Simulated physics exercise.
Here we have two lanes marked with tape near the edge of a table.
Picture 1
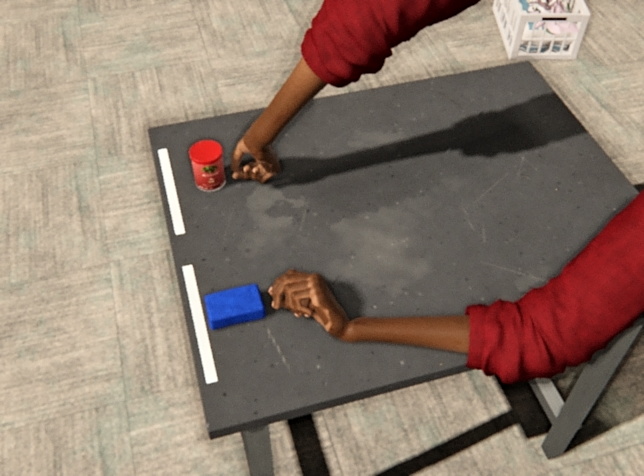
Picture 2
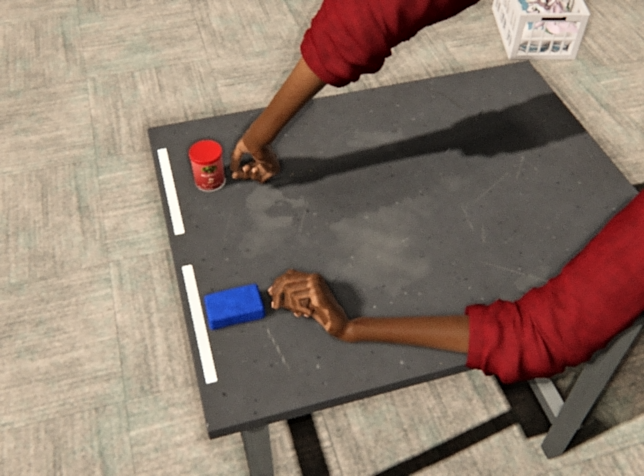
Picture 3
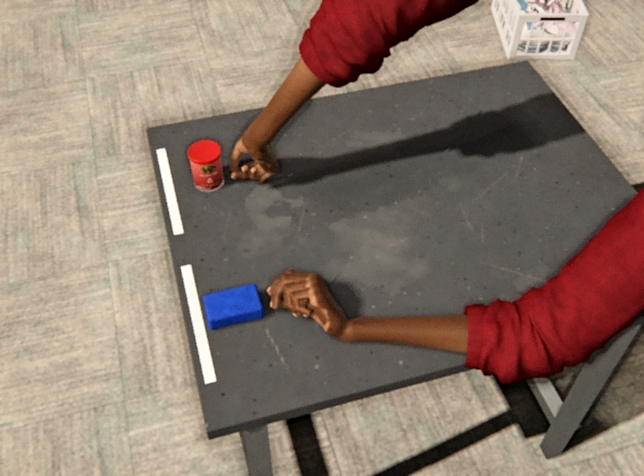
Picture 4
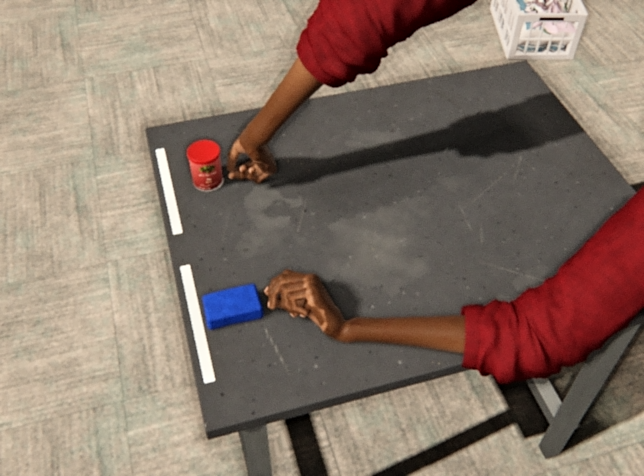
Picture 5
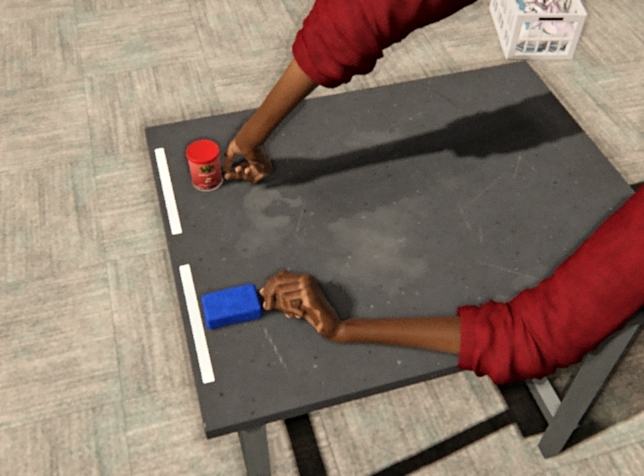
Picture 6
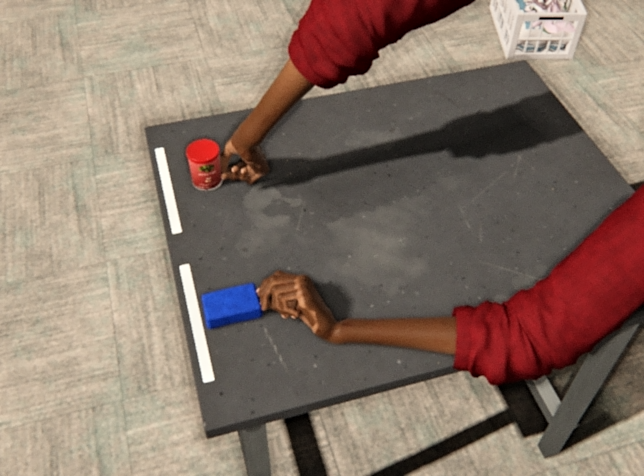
The clip shows two red-sleeved arms reaching over a dark table, one hand beside a red tin and the other at a blue sponge near white strips. The hands shift very slightly left, while the tin and sponge barely move.
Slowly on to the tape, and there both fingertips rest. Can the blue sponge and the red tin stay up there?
As it turns out, the blue sponge goes over the edge and the red tin goes over the edge.
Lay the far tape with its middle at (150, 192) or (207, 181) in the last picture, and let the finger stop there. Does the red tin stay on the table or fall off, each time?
Try by try, it drops off; is still on the table.
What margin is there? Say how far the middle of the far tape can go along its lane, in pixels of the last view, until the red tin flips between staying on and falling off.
About 12 pixels right.
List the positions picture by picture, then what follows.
Blue sponge (235, 306); red tin (208, 167), in the first frame.
Red tin (208, 167), in the second frame.
Blue sponge (233, 306), in the third frame.
Red tin (206, 167), in the fourth frame.
Blue sponge (232, 306), in the fifth frame.
Blue sponge (232, 306); red tin (205, 166), in the sixth frame.
Then, 1.00 s on from there, blue sponge on its side near (165, 343); red tin turned 14° from its first pose near (142, 179).
Then, 1.30 s on from there, blue sponge at the bottom; red tin on its way down near (128, 284).
In the end, the blue sponge falls off the table; the red tin falls off the table.
